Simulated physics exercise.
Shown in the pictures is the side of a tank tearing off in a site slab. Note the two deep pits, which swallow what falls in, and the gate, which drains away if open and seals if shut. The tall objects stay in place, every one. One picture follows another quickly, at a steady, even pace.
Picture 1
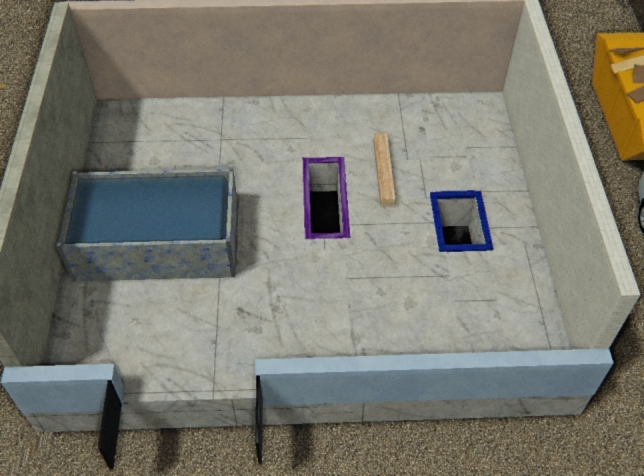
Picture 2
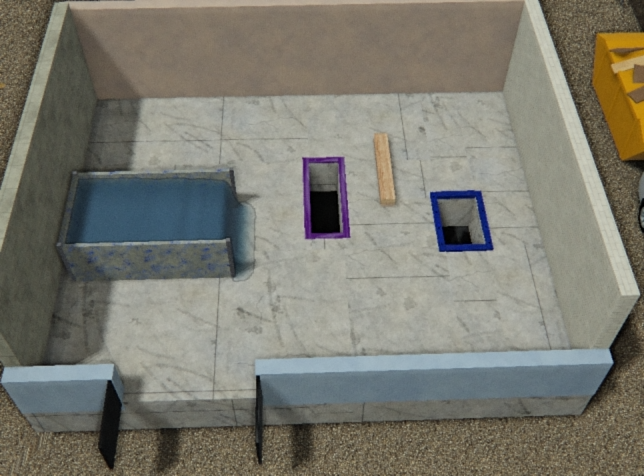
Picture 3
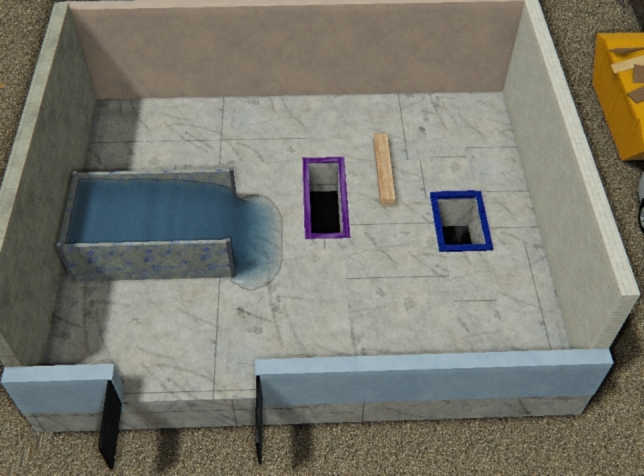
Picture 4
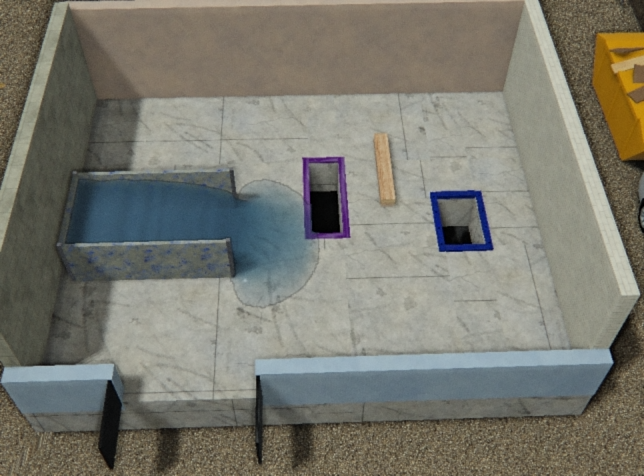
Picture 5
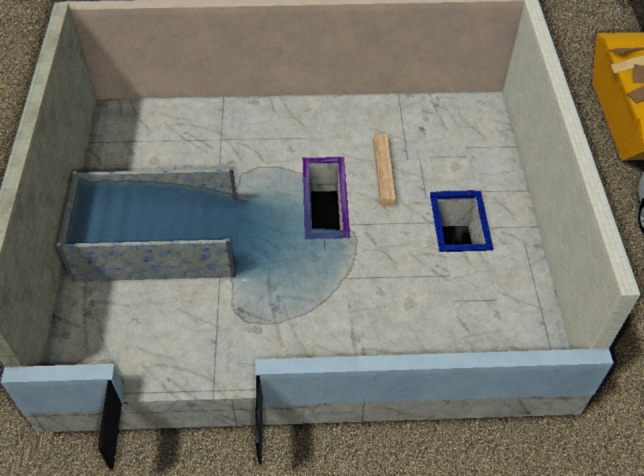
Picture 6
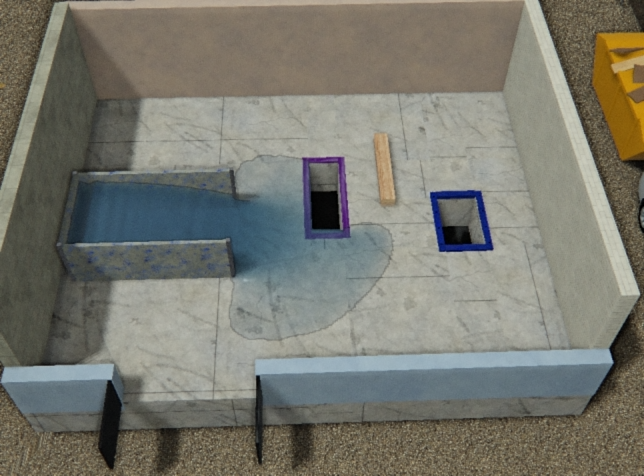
In this clip, the right side of a water tank opens on a walled slab, and water pours out, spreading rightward across the pale floor, reaching the purple-edged pit and fanning out around its near end.
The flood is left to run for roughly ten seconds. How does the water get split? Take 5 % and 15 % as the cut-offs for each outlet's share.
In the end, the gate ends up with less than 5 %, the purple pit ends up with more than 15 %, the blue pit ends up with 5 to 15 %.
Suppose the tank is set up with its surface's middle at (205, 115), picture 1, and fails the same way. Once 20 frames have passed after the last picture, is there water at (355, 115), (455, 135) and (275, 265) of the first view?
Outcome, in sequence: Wetted, wetted, unwetted.
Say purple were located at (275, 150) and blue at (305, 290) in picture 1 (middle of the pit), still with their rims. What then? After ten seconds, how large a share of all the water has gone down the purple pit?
Share for purple, in per cent: 10.
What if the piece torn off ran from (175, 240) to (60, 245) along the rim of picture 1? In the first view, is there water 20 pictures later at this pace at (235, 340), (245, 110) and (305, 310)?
Point 1: Inundated; point 2: Unwetted; point 3: Inundated.
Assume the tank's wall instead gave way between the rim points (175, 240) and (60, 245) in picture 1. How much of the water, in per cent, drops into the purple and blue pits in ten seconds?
Shares: Purple at 0 percent, blue at 2 percent.
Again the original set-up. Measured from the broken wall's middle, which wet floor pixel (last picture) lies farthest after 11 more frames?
At roughly (576, 374).
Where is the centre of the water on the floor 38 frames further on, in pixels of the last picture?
Around pixel (387, 247) of the last picture.
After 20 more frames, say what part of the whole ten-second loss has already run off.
My guess would be around 70 percent.
A moment on, water covers 30 % of the floor; the gate 0 %, the purple pit 12 %, the blue pit 1 %.
Next, water covers 35 % of the floor; the gate 0 %, the purple pit 23 %, the blue pit 3 %.
Then, water covers 40 % of the floor; the gate 0 %, the purple pit 33 %, the blue pit 5 %.
Later, water covers 50 % of the floor; the gate 0 %, the purple pit 39 %, the blue pit 9 %.
In the end, water covers 70 % of the floor; the gate 1 %, the purple pit 44 %, the blue pit 9 %.
